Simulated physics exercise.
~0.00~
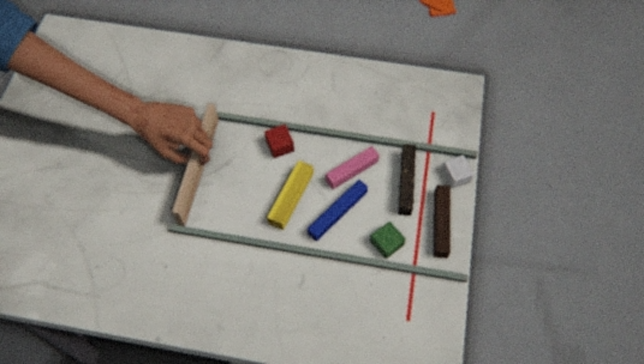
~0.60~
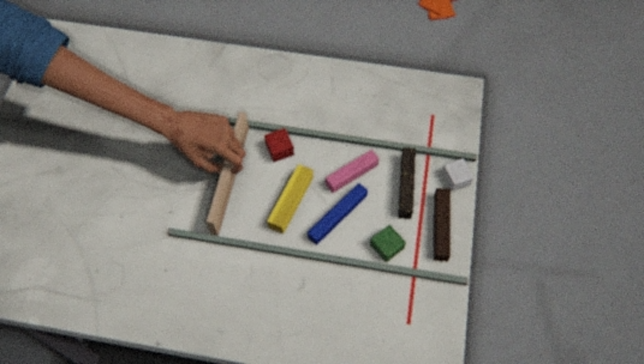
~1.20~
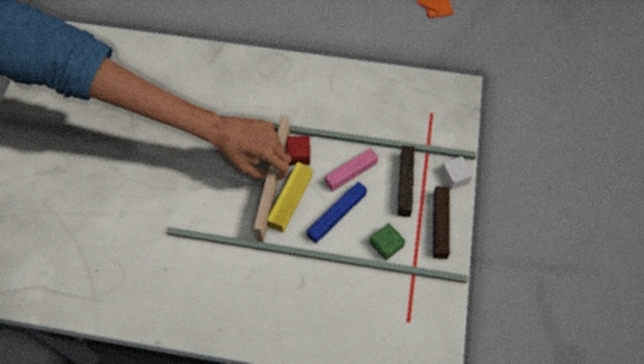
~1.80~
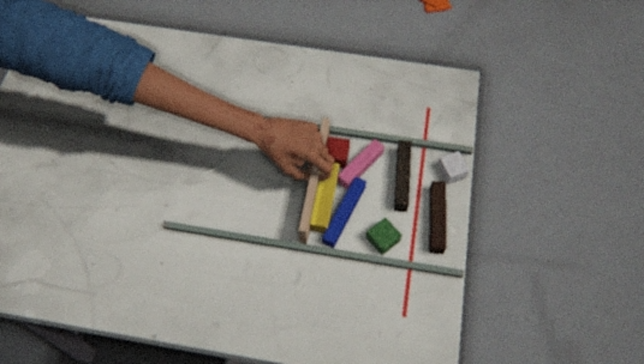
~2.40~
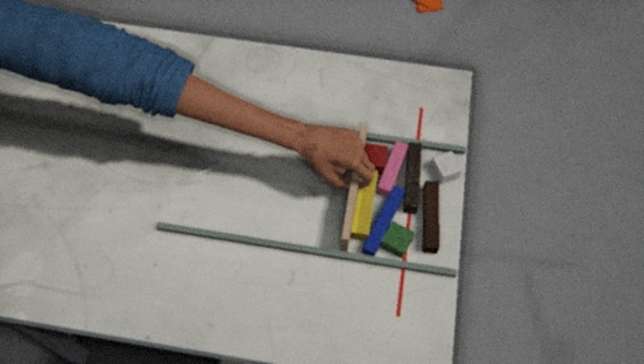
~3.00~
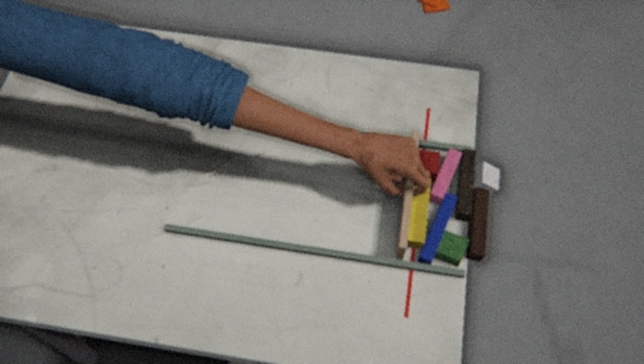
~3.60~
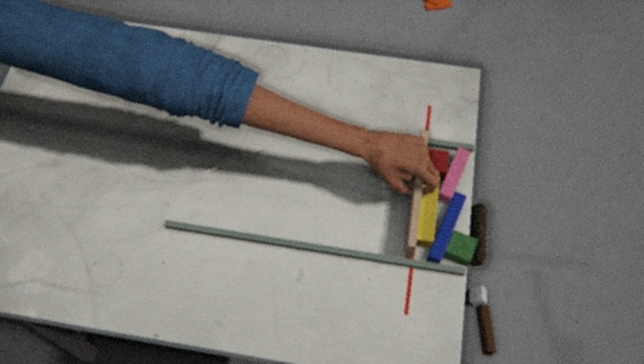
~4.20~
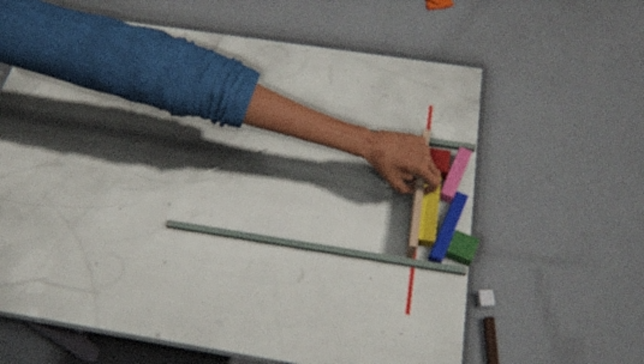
At first, a hand holds a wooden board upright across a channel between two rails, with scattered colourful bars and blocks lying between it and the table's right end. The hand slides the board to the right, reaching the red block and the yellow stick, then gathering the pink and blue bars. The green block and a black bar are pushed along too, and the bunched pieces crowd toward the edge. The white block, brown stick and black bar tip over the end and fall. The board stops by the red tape, with the other coloured pieces still packed at the edge.
